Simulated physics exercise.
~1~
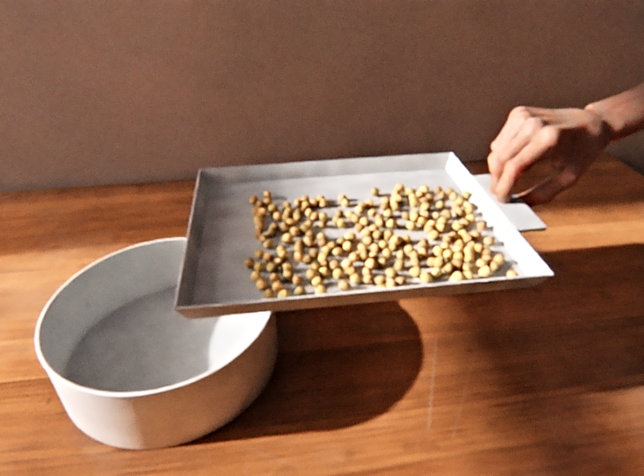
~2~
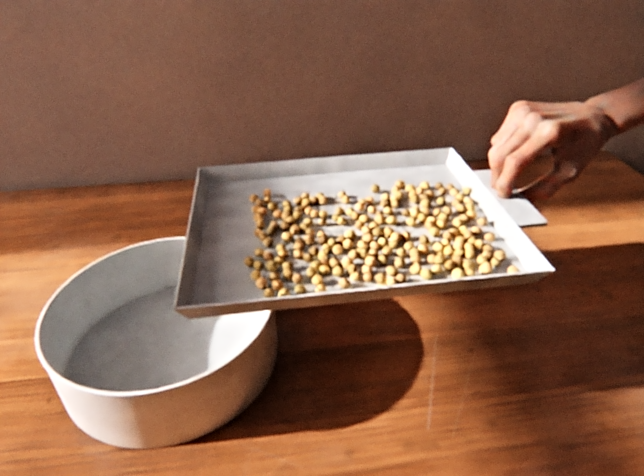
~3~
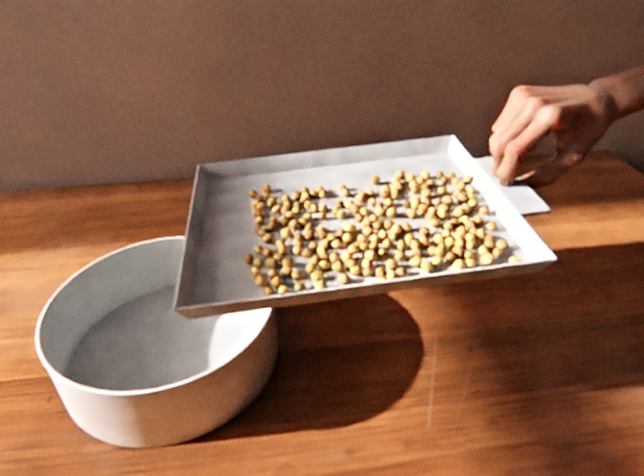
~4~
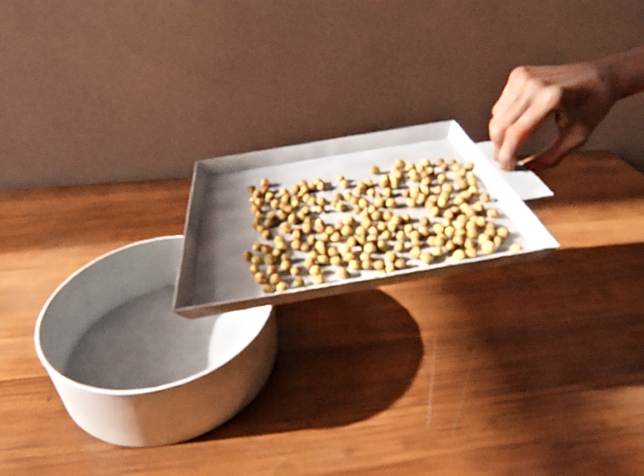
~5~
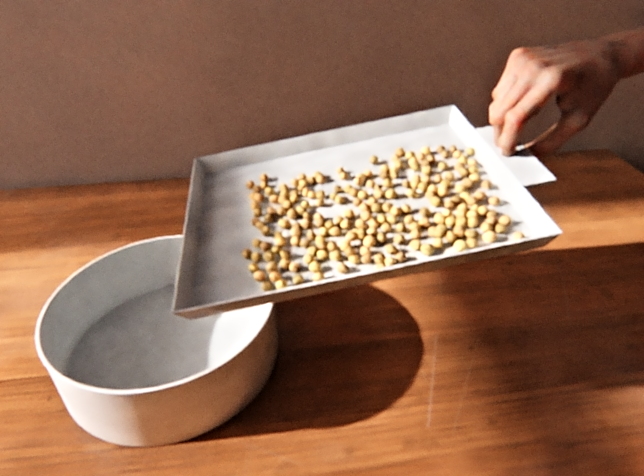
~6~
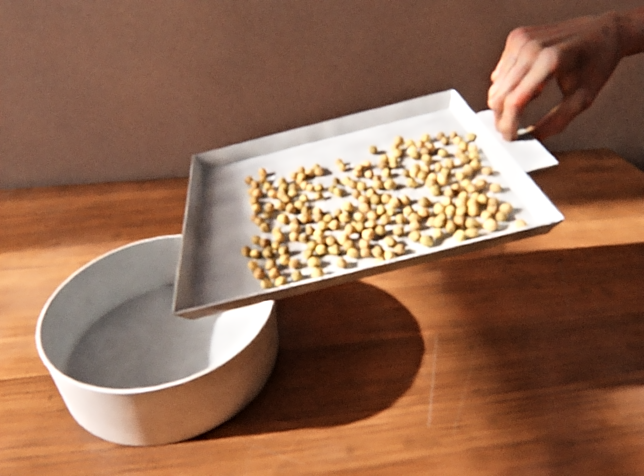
On a wooden tabletop against a plain brown wall, seen from slightly above in warm, angled light, a round white pot stands at the left. Beside it, a hand at the right grips the tab of a pale grey rimmed tray scattered with small yellowish-tan chickpeas, its left edge over the pot's rim. The hand slowly raises the tray's right side, tilting it leftward, while the chickpeas stay spread across it and the camera remains still.
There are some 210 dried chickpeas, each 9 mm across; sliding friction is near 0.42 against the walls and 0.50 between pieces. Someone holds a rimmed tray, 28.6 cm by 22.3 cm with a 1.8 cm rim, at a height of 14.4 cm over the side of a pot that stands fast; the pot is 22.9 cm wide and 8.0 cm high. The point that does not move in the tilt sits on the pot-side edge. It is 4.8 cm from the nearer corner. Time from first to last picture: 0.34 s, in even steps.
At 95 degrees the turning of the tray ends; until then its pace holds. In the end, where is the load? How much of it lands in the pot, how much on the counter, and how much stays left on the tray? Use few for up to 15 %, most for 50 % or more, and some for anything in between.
Share by place: Pot most, counter some, tray few.
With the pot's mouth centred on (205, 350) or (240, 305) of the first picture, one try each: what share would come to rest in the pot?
100 and 75 %.
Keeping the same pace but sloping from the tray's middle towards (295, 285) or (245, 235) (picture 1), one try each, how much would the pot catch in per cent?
The share comes to roughly 25 in a hundred, then roughly 95 in a hundred.
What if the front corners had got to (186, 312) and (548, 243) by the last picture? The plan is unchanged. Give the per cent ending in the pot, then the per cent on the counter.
Pot 25, counter 75.
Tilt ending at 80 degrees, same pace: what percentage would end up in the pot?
It would be near 65 per cent.
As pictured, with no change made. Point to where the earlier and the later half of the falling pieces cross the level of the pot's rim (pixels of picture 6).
Early half: About (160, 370); late half: (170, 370).
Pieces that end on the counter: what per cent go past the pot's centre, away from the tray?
Around 60 in a hundred.
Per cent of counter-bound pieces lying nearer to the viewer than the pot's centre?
Share: Roughly 100 %.
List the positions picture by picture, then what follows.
In the first picture, tray tilt 0 degrees, front corners at (186, 301) and (540, 269); middle of the pieces at (367, 233); pot at (161, 301).
In the second picture, tray tilt 1 degrees, front corners at (185, 301) and (541, 264); middle of the pieces at (367, 231).
In the third picture, tray tilt 3 degrees, front corners at (185, 301) and (543, 254), lowest corner left front; middle of the pieces at (367, 224).
In the fourth picture, tray tilt 7 degrees, front corners at (183, 302) and (545, 241), lowest corner left front; middle of the pieces at (366, 216).
In the fifth picture, tray tilt 10 degrees, front corners at (183, 303) and (547, 228), lowest corner left front; middle of the pieces at (365, 208).
In the sixth picture, tray tilt 13 degrees, front corners at (183, 304) and (549, 215), lowest corner left front; middle of the pieces at (364, 200); pot at (162, 298).
Then, 0.83 s after the last picture, tilt 51 degrees; the tray holds 100 %, the pot 0 %.
Then, 1.38 s after the last picture, tilt 76 degrees; the tray holds 85 %, the pot 5 %.
Then, 2.00 s after the last picture, tilt 95 degrees; the tray holds 0 %, the pot 65 %.
In the end, pot 65 %, counter 35 %, tray 0 %.
